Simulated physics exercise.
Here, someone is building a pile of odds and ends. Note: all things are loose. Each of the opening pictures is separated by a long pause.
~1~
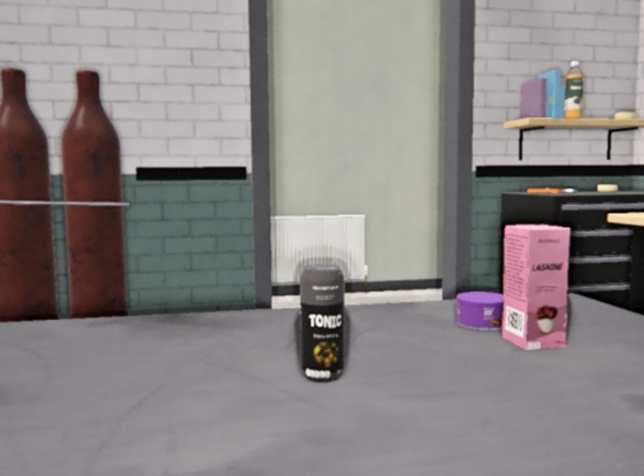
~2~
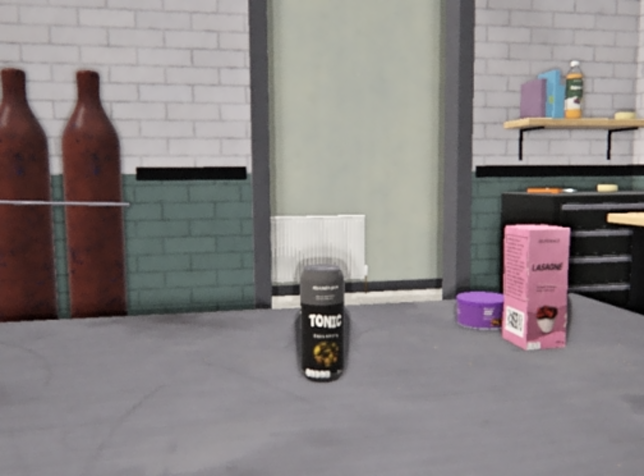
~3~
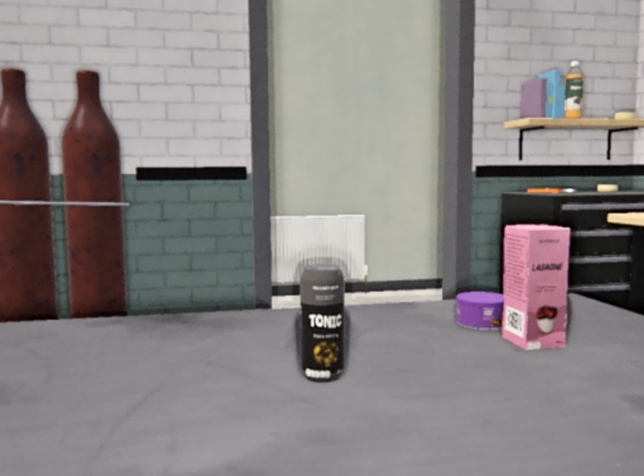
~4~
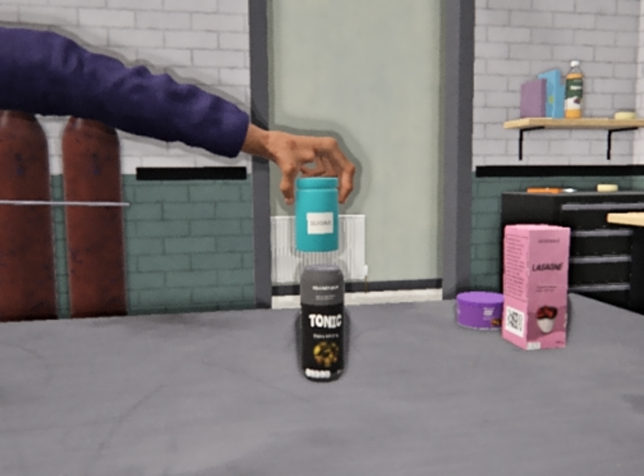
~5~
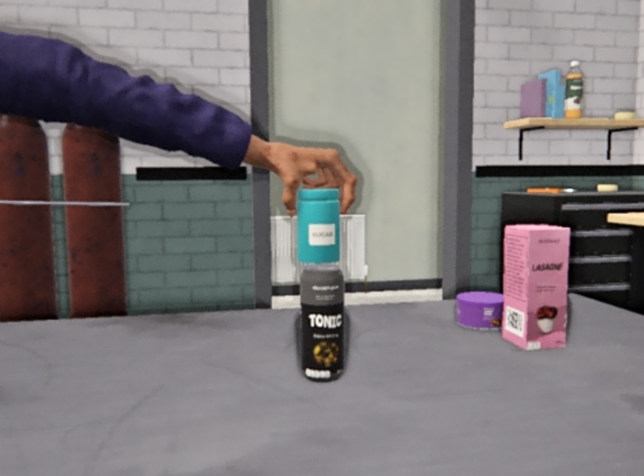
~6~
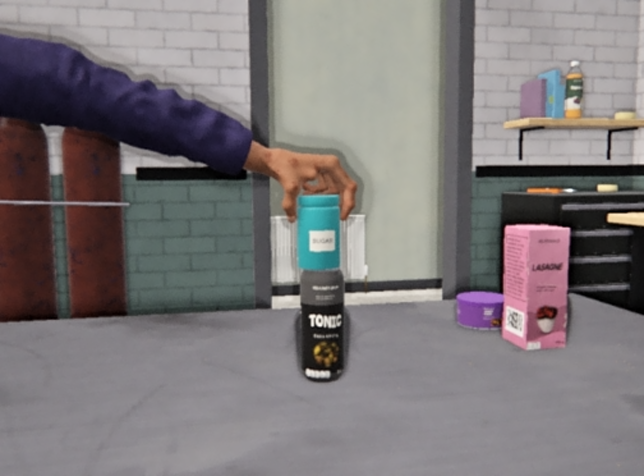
A hand in a dark purple sleeve reaches in from the left, above a grey tabletop seen from the front in a room with white and green brick walls. A black can labelled tonic stands near the centre, with a purple tub and pink carton to the right and two reddish bottle shapes behind at left. All is still at first, then the hand lowers a turquoise jar onto the can, the camera unmoving.
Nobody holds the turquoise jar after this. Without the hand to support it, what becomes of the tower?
The pile copes with it, I'd say.
Then, 0.70 s past the last view, nothing moves.
Then, 1.60 s past the last view, turquoise jar resting near (319, 232).
Finally, all 4 still in place. Final places as the last picture's camera would see them, turquoise jar near (319, 232). The pile stays up.
